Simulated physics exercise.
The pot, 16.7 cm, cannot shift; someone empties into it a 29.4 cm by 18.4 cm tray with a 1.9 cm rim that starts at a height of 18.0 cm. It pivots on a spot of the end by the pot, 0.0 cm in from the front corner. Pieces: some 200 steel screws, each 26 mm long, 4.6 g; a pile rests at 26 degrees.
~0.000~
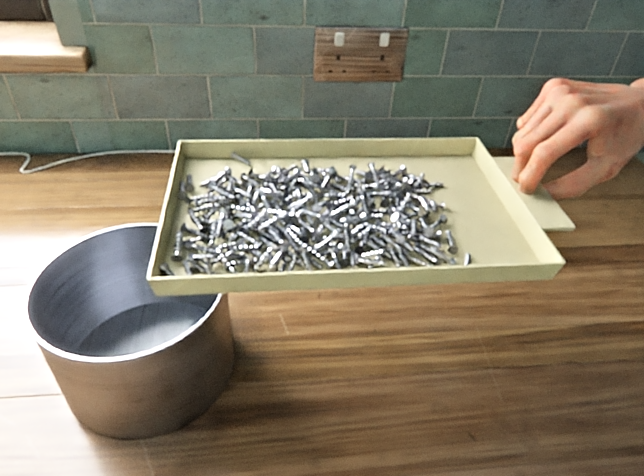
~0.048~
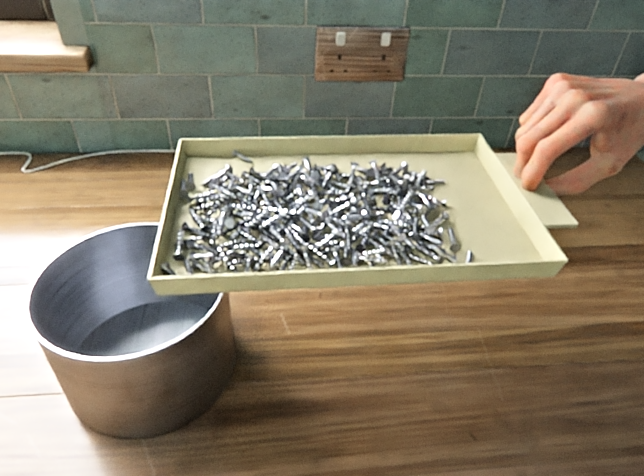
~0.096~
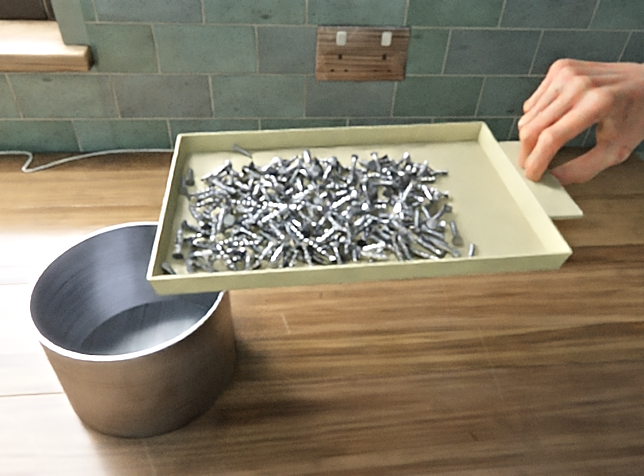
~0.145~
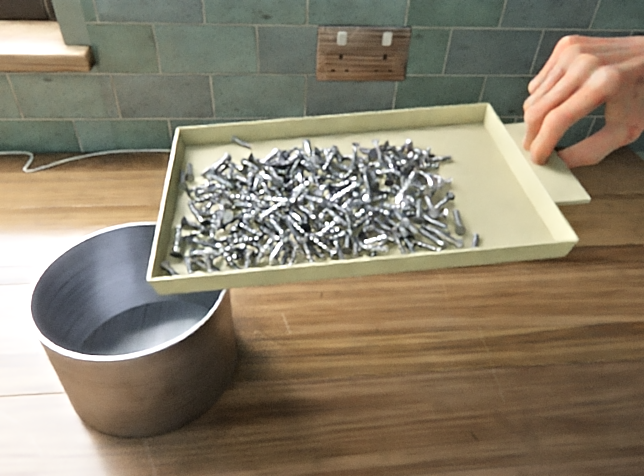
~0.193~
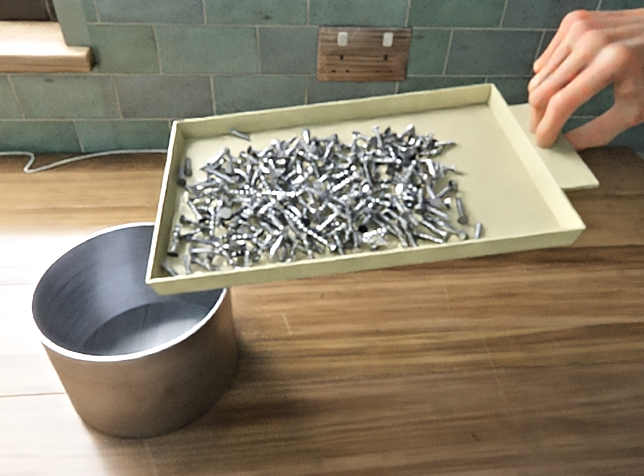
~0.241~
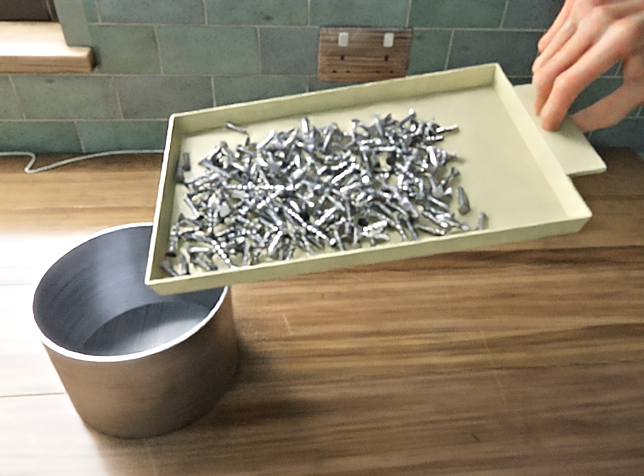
On a wooden counter before green wall tiles, a hand holds a shallow cream tray of small metal screws level beside a dark round pot. The hand raises the tray's right end, slowly at first, then faster, until it slants moderately down toward the pot, the screws still heaped inside.
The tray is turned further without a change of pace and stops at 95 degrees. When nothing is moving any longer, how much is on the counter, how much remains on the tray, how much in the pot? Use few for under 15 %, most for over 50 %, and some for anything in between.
Counter: Most, left on the tray: Few, pot: Few.
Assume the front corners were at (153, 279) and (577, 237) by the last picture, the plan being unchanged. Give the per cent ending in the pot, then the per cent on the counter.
Pot: 0, counter: 100.
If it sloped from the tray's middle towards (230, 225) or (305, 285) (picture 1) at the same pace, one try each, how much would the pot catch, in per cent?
First try: Around 90 percent; second try: Around 0 percent.
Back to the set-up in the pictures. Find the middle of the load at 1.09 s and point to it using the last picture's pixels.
Load centre: About (116, 297) px.
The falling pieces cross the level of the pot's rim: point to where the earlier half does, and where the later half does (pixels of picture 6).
Earlier half close to (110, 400), later half at (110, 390) in pixels.
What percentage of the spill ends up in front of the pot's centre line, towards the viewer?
Share: Roughly 100 %.
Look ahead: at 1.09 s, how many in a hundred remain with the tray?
About 65%.
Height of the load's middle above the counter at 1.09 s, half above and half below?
Some 20 cm.
After 0.75 s, tilt 52 degrees; the tray holds 100 %, the pot 0 %.
Then, at 1.09 s, tilt 78 degrees; the tray holds 65 %, the pot 0 %.
After 1.52 s, tilt 95 degrees; the tray holds 0 %, the pot 5 %.
In the end, at 2.4 s, counter 95 %, tray 0 %, pot 5 %.
